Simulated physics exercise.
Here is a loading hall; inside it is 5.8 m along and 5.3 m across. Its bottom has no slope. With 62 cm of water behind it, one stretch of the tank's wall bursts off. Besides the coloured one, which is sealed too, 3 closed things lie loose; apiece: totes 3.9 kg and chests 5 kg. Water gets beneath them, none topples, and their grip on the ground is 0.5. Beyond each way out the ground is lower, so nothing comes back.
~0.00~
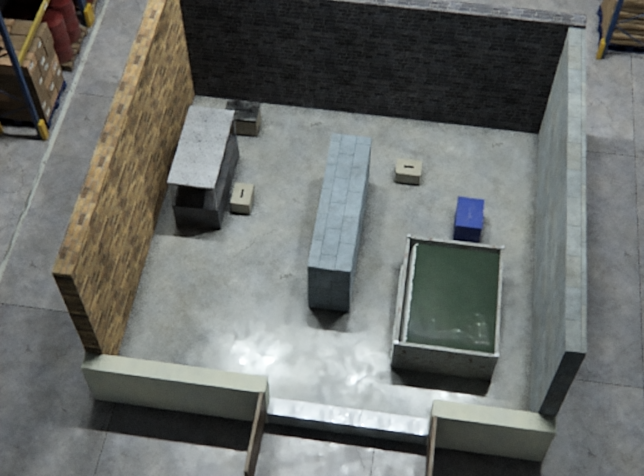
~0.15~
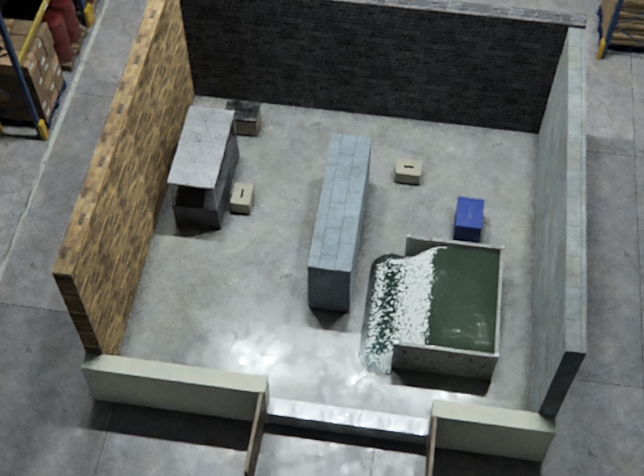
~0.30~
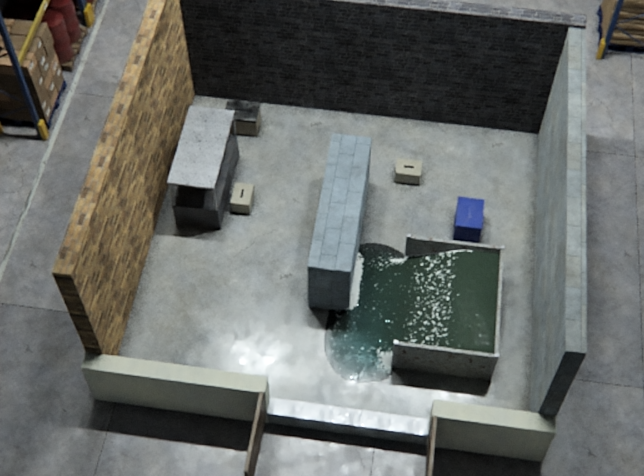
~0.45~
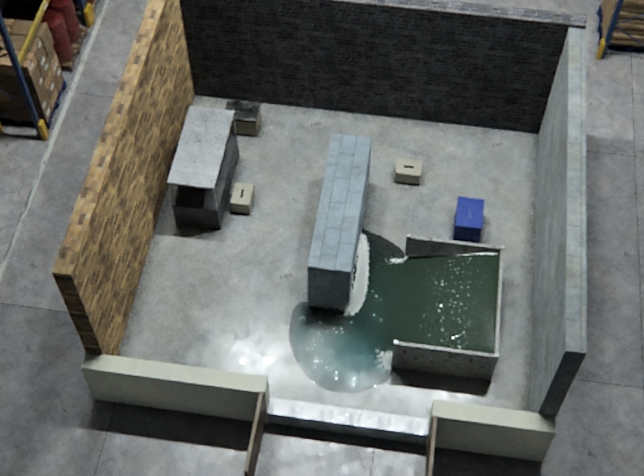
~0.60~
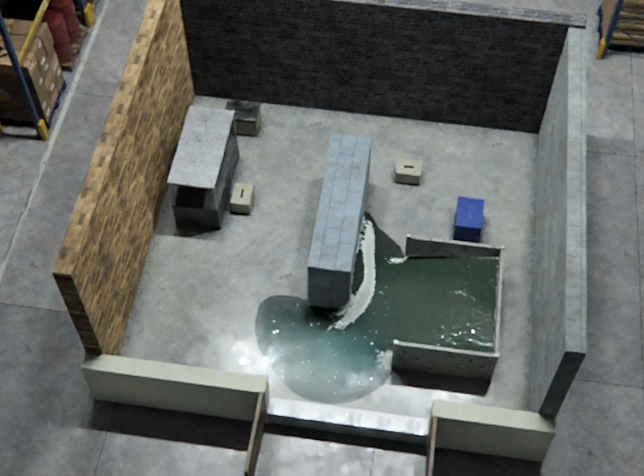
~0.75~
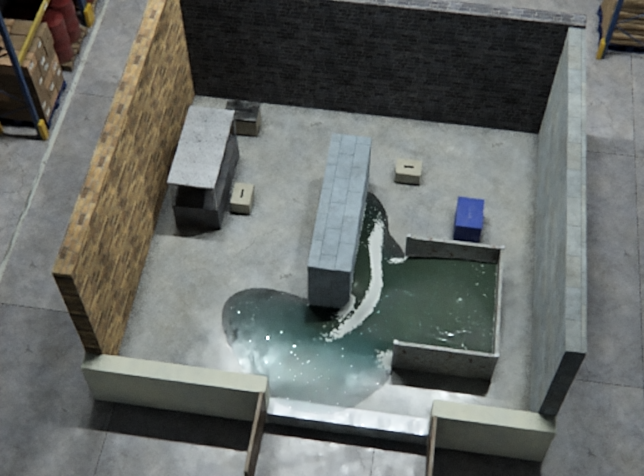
Green water burst out of the left side of a tank in a walled hall, hit the long grey block and spread around its near end across the floor, while the blue chest stayed put.
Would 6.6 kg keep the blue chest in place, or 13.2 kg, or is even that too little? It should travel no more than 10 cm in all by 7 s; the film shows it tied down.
For it, only the higher weight holds it.
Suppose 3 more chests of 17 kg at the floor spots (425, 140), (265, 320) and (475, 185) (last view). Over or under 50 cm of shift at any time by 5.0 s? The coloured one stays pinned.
In that order: More, over, less.
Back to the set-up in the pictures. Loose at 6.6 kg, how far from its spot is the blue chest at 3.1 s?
Roughly 0 cm.
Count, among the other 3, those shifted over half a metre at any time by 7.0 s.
That makes 2.
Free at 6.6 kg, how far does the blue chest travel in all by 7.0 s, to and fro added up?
About 40 cm.
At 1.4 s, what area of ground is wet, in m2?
Some 13 m2.
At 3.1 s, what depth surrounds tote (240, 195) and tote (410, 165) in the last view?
Roughly 0 and 16 cm.
After 1.4 s the blue chest would be 0 cm from its start with 6.6 kg and 0 cm from its start with 13.2 kg; 0 cm of water round it then.
After 3.1 s the blue chest would be 0 cm from its start with 6.6 kg and 0 cm from its start with 13.2 kg; 1 cm of water round it then.
After 4.9 s the blue chest would be 18 cm from its start with 6.6 kg and 0 cm from its start with 13.2 kg; 3 cm of water round it then.
After 7.0 s the blue chest would be 38 cm from its start with 6.6 kg and 0 cm from its start with 13.2 kg; 3 cm of water round it then.
